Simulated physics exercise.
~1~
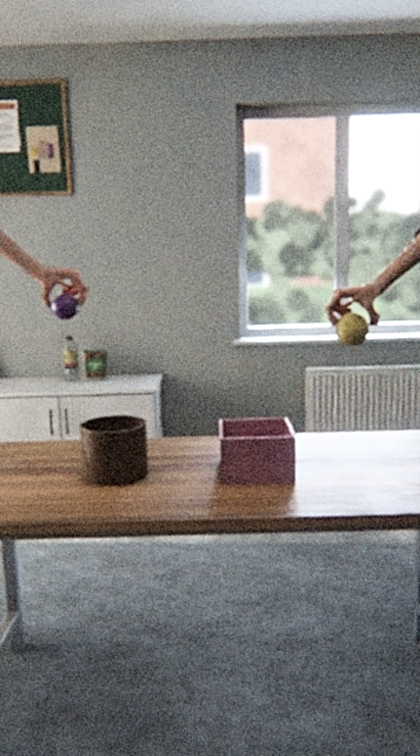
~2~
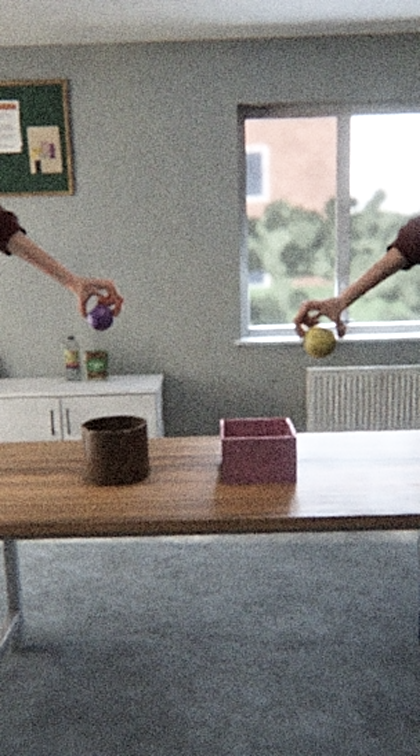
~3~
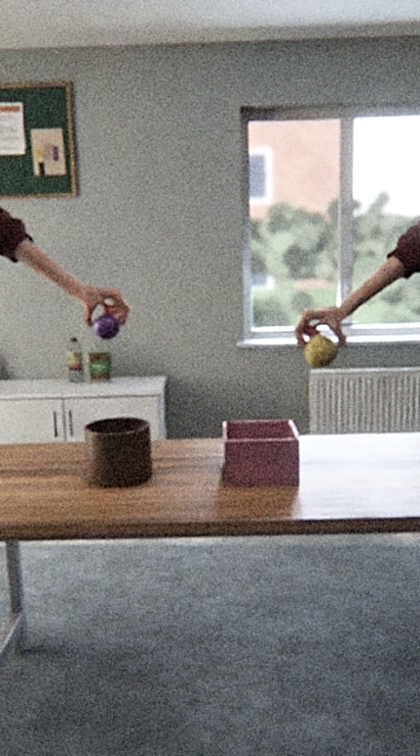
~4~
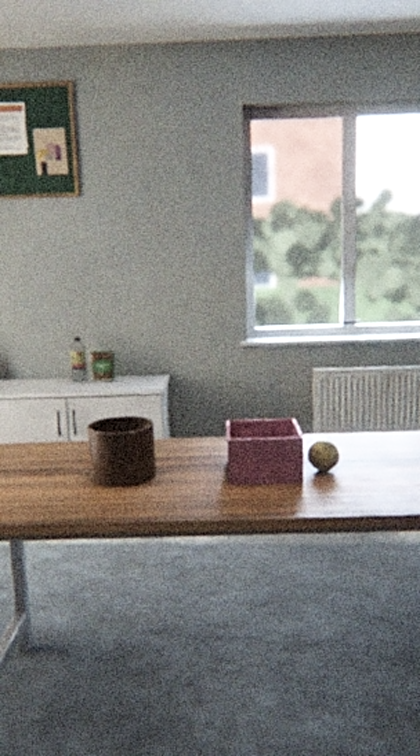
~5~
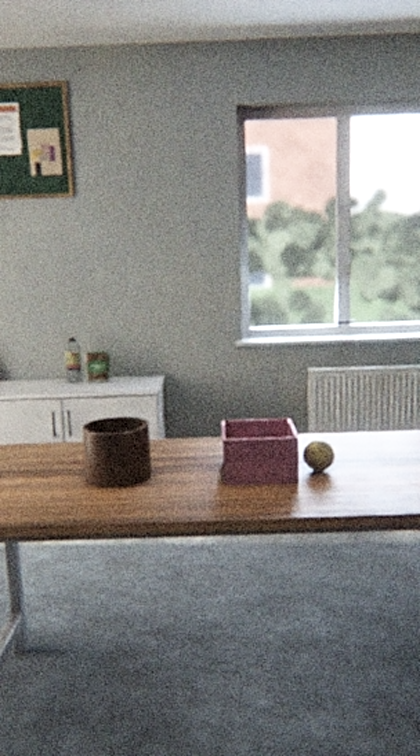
Purple onion and yellow ball held by two hands moving inward above containers, the ball ending on the table beside the pink crate, the onion out of sight.
